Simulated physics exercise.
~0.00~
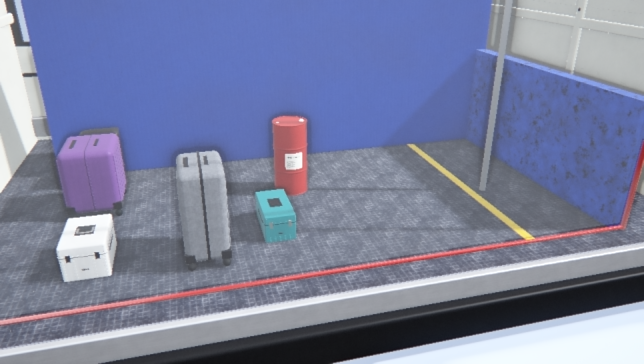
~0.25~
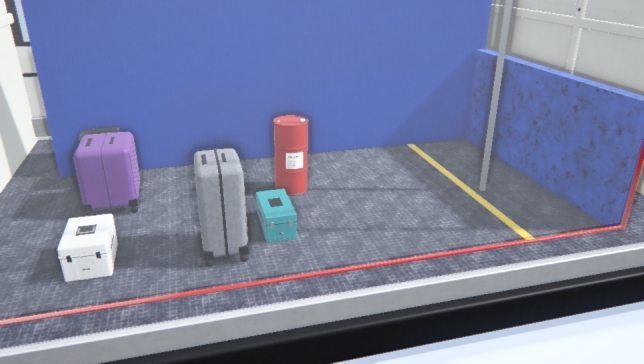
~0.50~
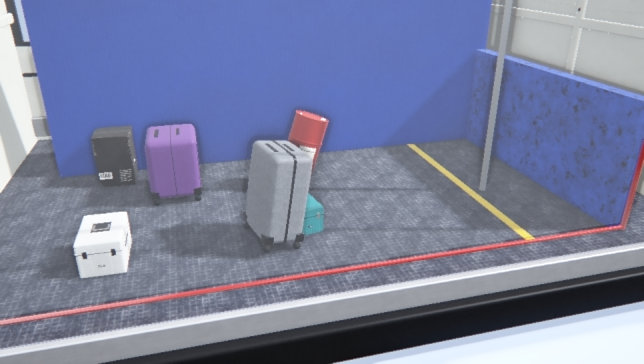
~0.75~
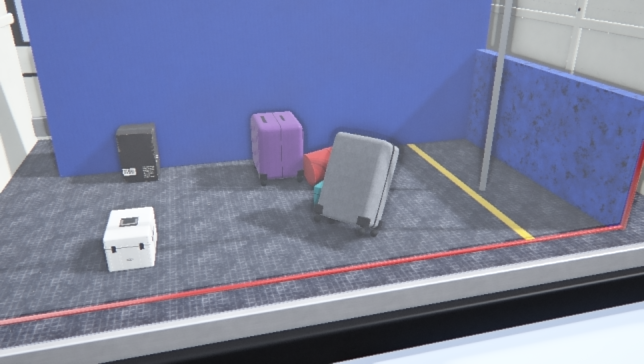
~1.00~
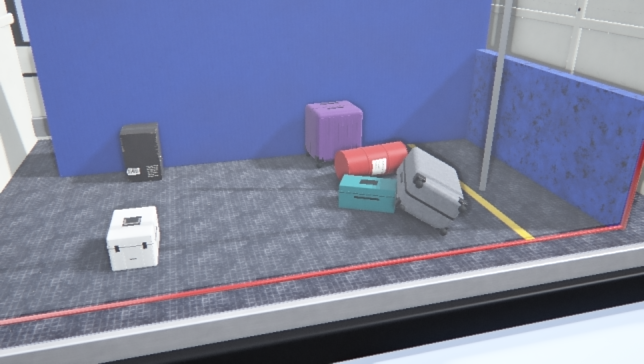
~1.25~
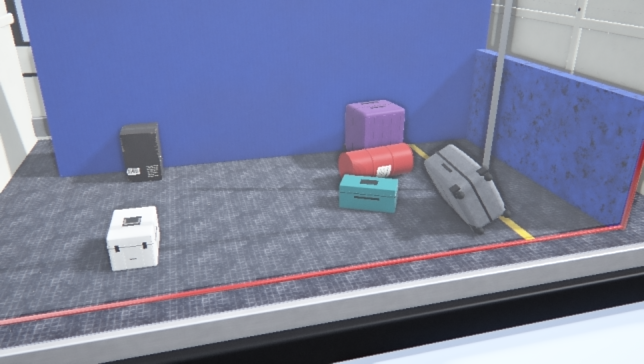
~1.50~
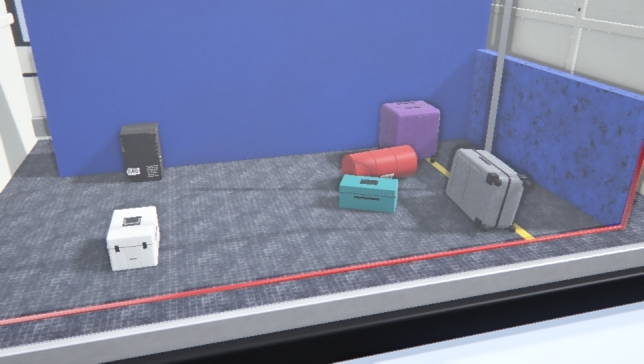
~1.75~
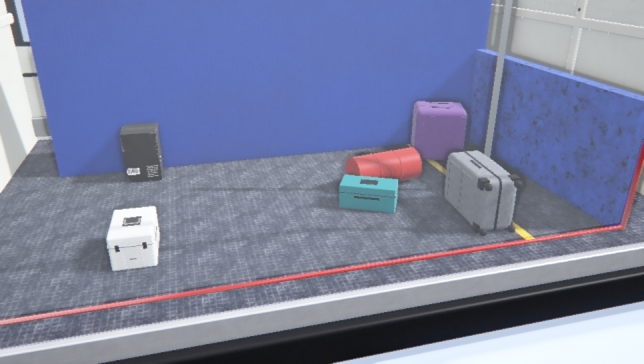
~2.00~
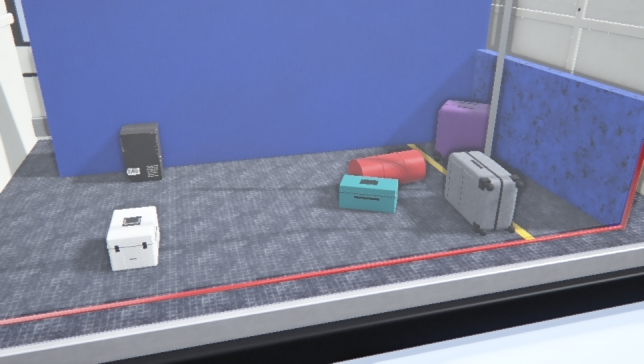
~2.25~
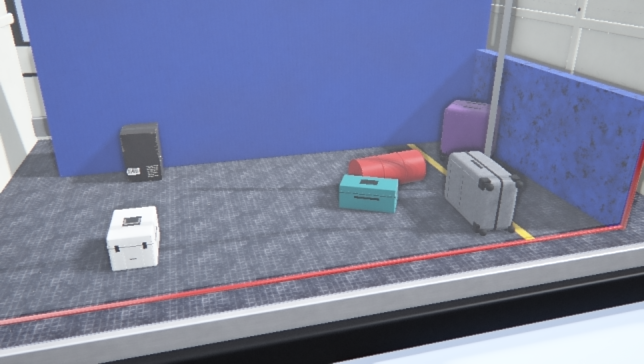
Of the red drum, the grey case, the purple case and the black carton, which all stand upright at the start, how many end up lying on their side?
Two of them end up on their side, the red drum and the grey case.
A carpeted bay with a blue back wall, a pole and a yellow line on the right is seen from slightly above. A purple case hides most of a black carton on the left, with a white toolbox, a grey case, a teal toolbox and a red drum nearby. Both cases roll right, and the drum tips over as the grey case reaches it and the teal toolbox. The carton and white toolbox shift slightly right. The grey case topples and settles just short of the line, while the upright purple case rolls on to the right-hand wall.
